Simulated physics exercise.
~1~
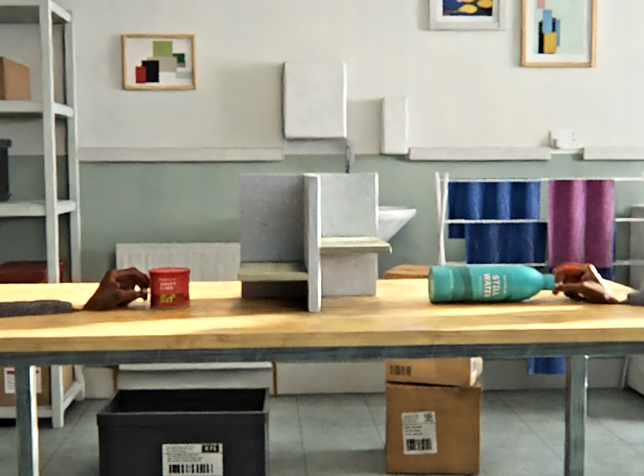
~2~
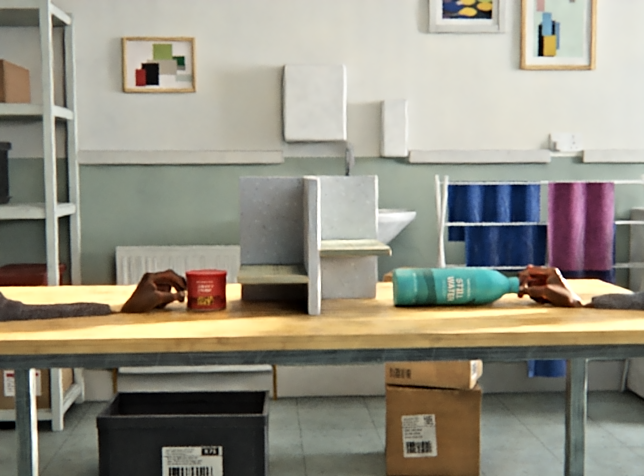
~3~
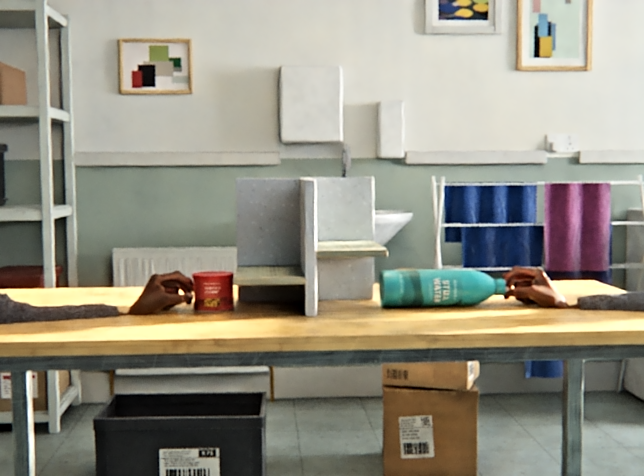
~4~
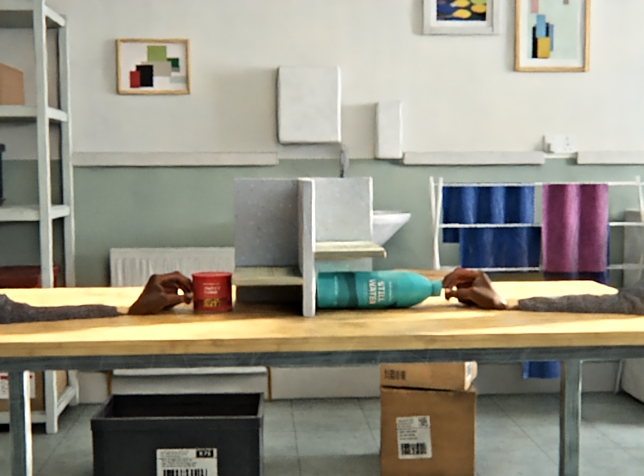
A red tin and a turquoise bottle lying on its side are pushed along a wooden table by two hands, seen from the front by a slightly swaying camera. Between them stands a grey stand with low shelves, with storage racking at left, blue and purple towels at right and boxes below. The left hand slides the tin rightward while the right hand slides the bottle leftward, each nearing the stand. The tin then stops at the edge of the left shelf and stays outside. The bottle keeps going left and slides in under the right shelf.
